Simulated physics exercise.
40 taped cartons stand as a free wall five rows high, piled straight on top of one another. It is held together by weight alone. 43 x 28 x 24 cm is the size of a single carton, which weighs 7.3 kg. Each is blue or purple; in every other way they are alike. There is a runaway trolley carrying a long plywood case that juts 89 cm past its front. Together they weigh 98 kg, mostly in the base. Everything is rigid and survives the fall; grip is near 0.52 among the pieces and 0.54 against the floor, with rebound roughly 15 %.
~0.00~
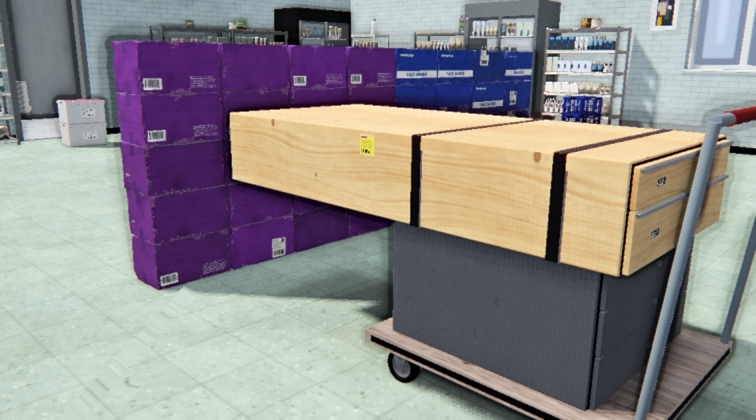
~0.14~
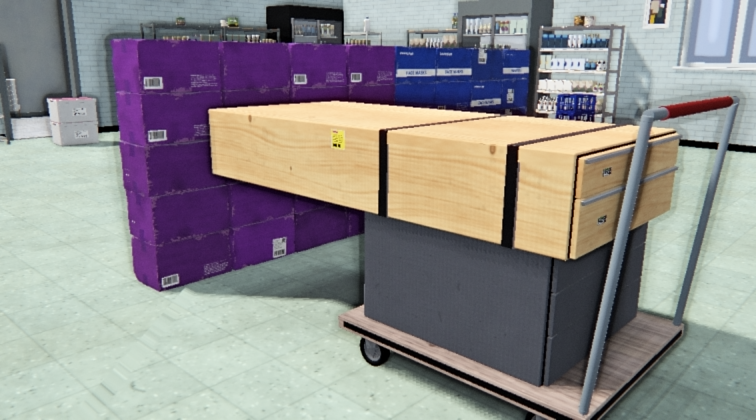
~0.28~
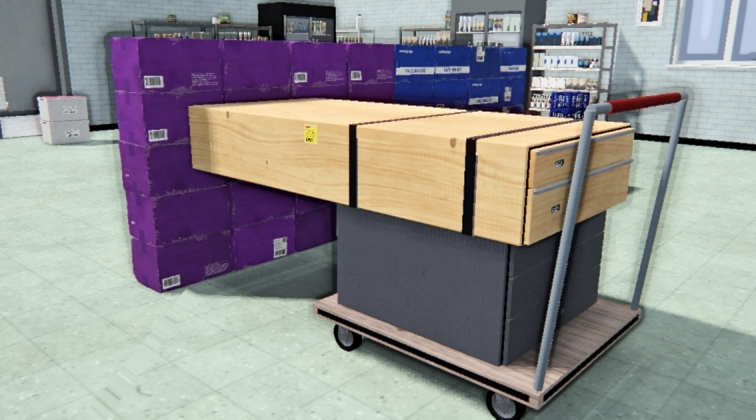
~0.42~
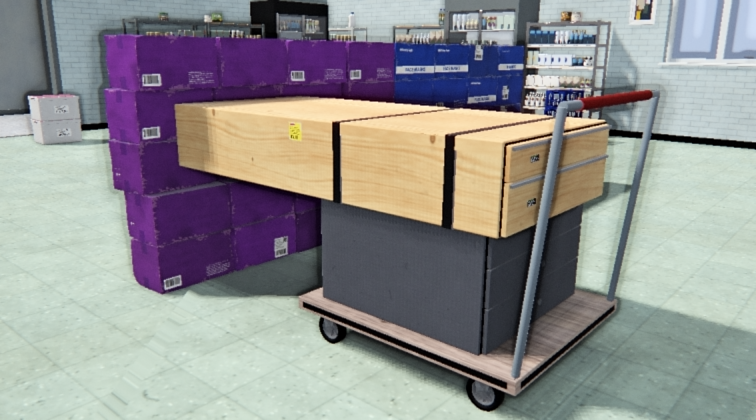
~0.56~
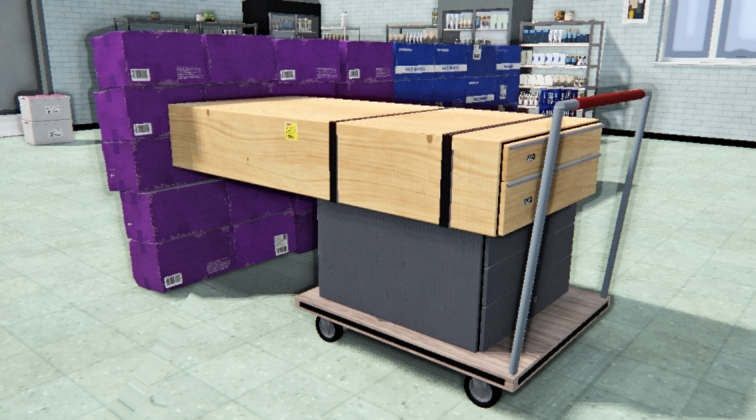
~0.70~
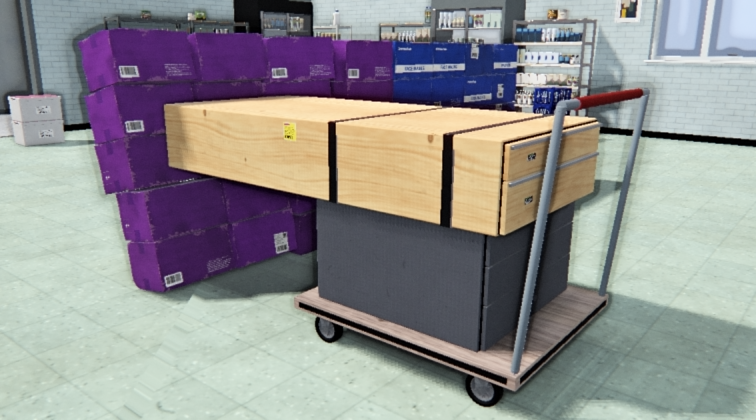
Platform trolley carrying a long wooden crate on a grey block rolling left into stacked purple cartons, pushing several askew beside blue ones.
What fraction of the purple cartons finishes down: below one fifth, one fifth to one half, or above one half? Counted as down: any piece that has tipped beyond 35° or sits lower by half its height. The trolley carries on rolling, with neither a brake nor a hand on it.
Above one half.
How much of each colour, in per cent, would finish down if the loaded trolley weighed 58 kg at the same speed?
The split would be blue 0, then purple 0 per cent.
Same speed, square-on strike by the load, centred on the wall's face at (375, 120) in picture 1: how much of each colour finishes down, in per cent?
The blue ones would be 20 per cent down and the purple ones 50 per cent.
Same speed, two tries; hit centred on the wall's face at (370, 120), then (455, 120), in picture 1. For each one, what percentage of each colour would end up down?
You'd get blue at 20 followed by 80, and purple at 50 followed by 0 percent.
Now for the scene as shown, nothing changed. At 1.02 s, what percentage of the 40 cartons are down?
0 per cent.
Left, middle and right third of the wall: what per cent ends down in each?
Left third 90 per cent, middle 0 per cent, right 0 per cent.
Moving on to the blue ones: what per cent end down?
By colour: Blue 0 per cent.
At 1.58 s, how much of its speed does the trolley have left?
It is moving at around 0.0 m/s.
By 1.02 s, load 21 cm past the wall's line, still rolling; none of the 20 purple cartons down (0 of 40 in all colours); top purple carton tilted 19°.
By 1.32 s, load 22 cm past the wall's line, stopped; 13 of the 20 purple cartons down (13 of 40 in all colours); top purple carton tilted 39°, 16 cm lower.
By 1.58 s, load 22 cm past the wall's line, stopped; 13 of the 20 purple cartons down (13 of 40 in all colours); top purple carton tilted 71°, 71 cm lower.
When it is over (2.5 s), load 22 cm past the wall's line, stopped; 13 of the 20 purple cartons down (13 of 40 in all colours); top purple carton on its side; top blue carton unmoved. That is 65 per cent. In pixels of the last frame, middles, top purple carton near (111, 194), top blue carton near (399, 60).
